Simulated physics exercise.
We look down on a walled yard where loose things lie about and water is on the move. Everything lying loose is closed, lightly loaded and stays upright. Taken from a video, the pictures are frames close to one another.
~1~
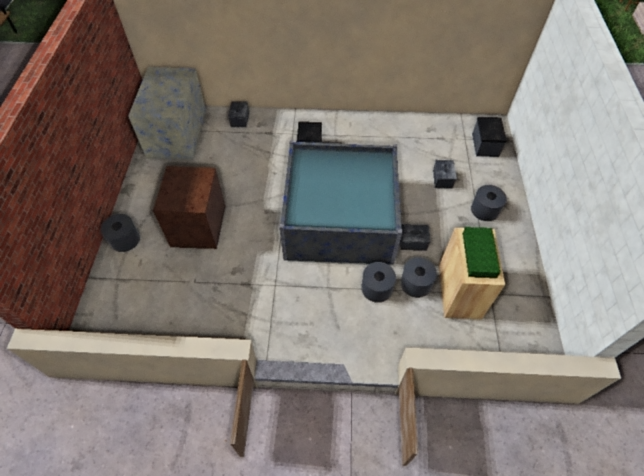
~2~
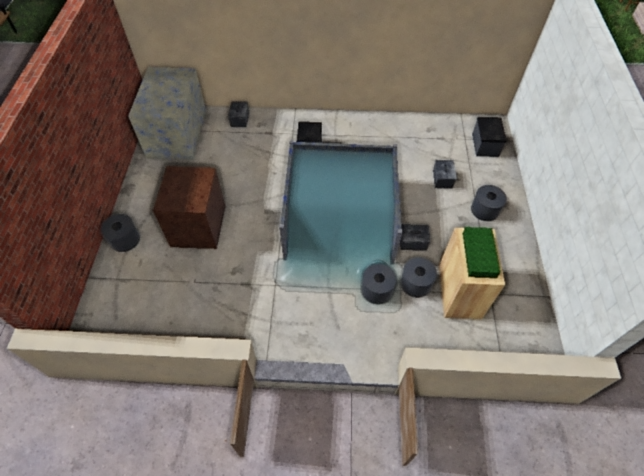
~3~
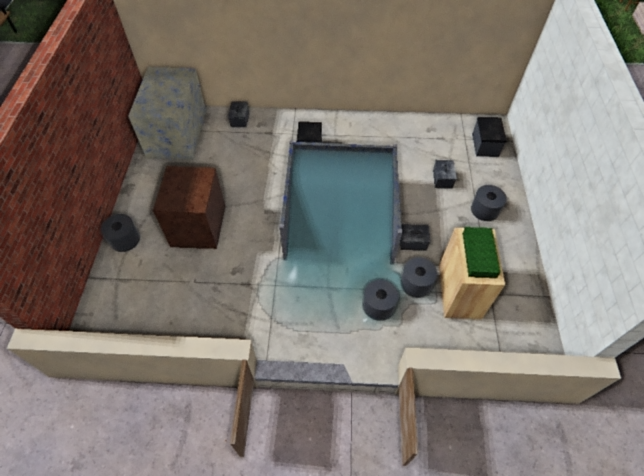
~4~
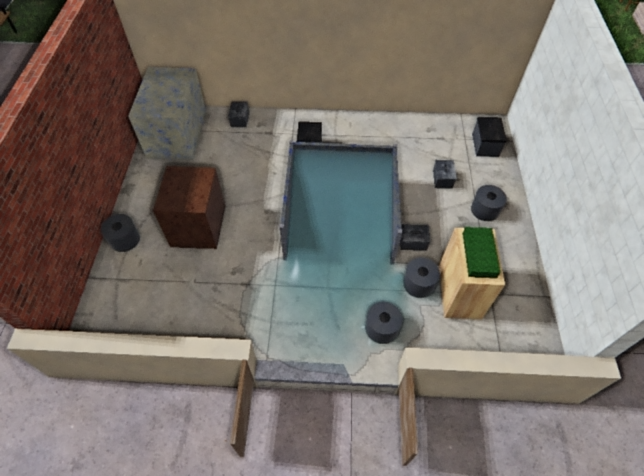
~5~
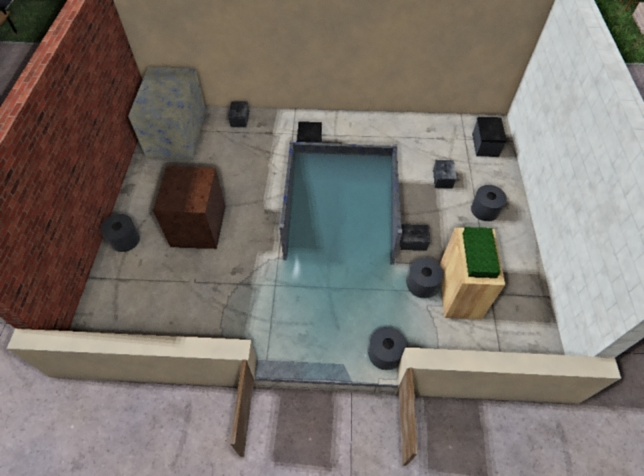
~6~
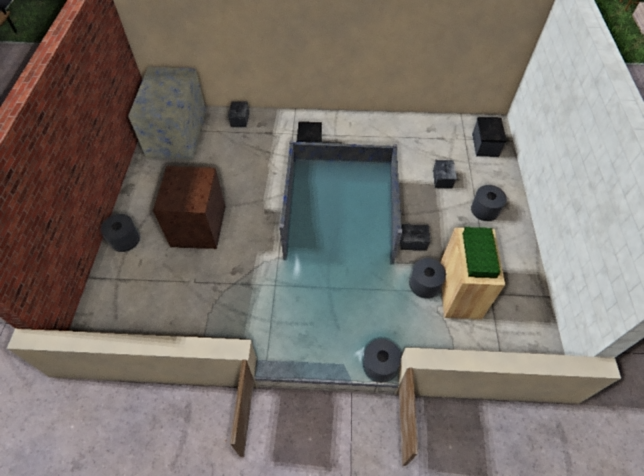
Water held in a dark-edged tank at the centre of a walled yard, seen from above by a still camera, spreads forward across the pale floor once the tank's front side is gone. A red brick wall and rust-brown block stand left, a white wall and a grass-topped wooden block right, among dark cubes and grey tubs. One tub slides toward the front opening, while its neighbour shifts slightly.
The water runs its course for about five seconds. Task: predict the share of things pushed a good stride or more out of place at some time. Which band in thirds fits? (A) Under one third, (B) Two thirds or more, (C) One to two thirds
(A) Under one third.
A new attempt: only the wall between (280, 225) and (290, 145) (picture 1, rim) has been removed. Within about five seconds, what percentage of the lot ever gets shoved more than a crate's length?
About 30 %.
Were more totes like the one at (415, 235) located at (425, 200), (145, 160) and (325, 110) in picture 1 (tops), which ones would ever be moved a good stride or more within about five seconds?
The answers, in order, are remains nearby, remains nearby and remains nearby.
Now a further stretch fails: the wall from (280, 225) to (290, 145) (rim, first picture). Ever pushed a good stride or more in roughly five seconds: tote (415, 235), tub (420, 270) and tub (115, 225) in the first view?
Falls short, falls short, travels that far.
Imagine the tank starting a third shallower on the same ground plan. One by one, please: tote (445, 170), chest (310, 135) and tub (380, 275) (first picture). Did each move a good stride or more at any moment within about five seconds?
Answers, in the order asked: Stayed within the threshold, stayed within the threshold, went past the threshold.
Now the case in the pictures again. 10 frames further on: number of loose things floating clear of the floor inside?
By my reckoning the number comes out at 0.
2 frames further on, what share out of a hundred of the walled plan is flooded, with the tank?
Around 25 percent.
A moment on, 1 of 10 are well off their spots; 0 afloat.
Next, 1 of 10 are well off their spots; 0 afloat.
Later, 1 of 10 are well off their spots; 0 afloat.
In the end, 1 of 10 are well off their spots, and 1 have been at some point; 0 afloat.
